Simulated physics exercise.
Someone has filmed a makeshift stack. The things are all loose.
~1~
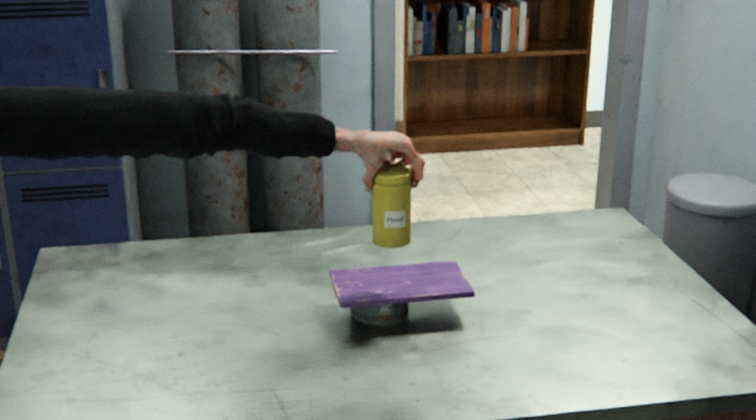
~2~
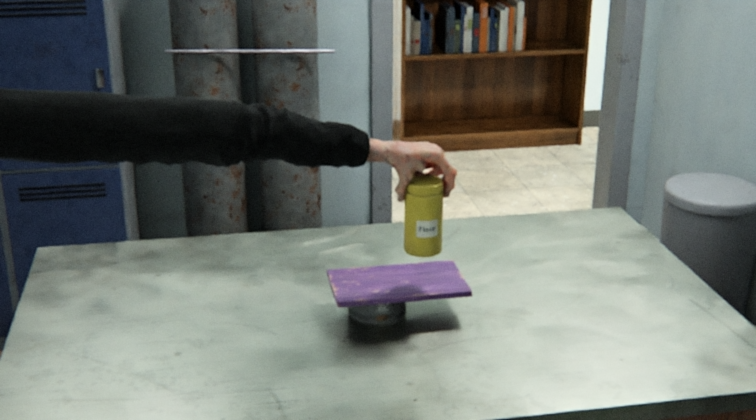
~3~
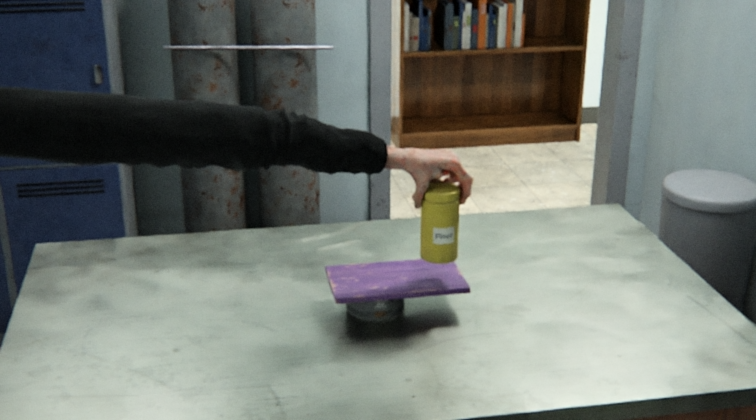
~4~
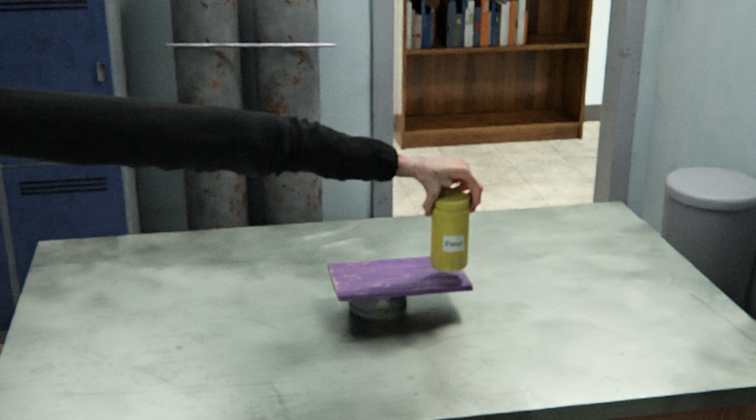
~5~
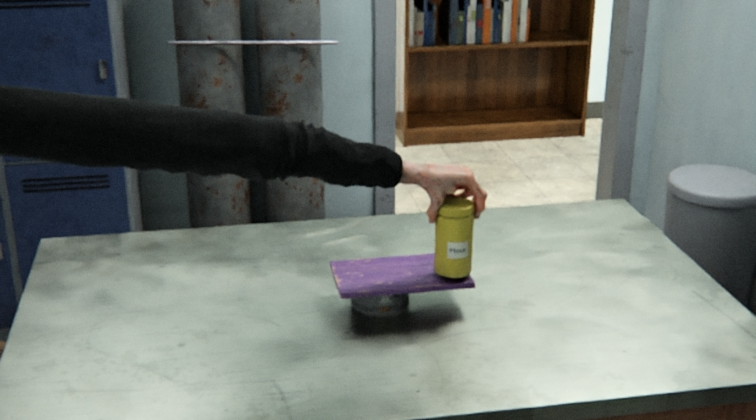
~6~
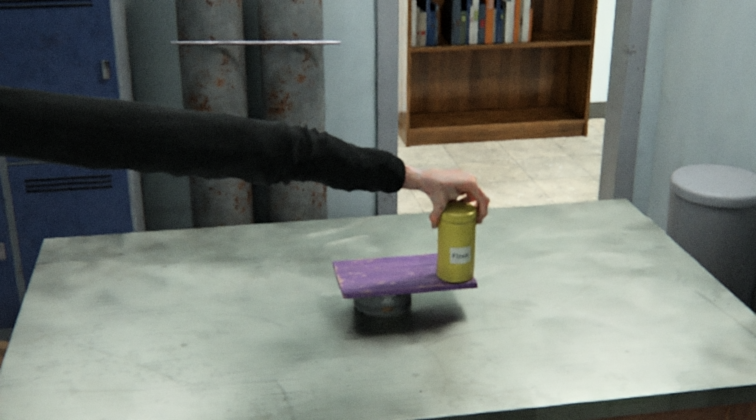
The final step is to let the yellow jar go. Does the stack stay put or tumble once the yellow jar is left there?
It tumbles.
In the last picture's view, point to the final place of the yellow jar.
Near (512, 282).
Then, 0.30 s after the last picture, yellow jar now fallen; purple board tipped 29° from how it was.
Then, 0.40 s after the last picture, purple board tipped 25° from how it was.
Then, 0.50 s after the last picture, purple board tipped 11° from how it was.
Then, 1.40 s after the last picture, nothing new.
At rest, fallen, yellow jar; the other 2 in place. Seen from the same camera at the end, yellow jar near (512, 282). The stack gives way.
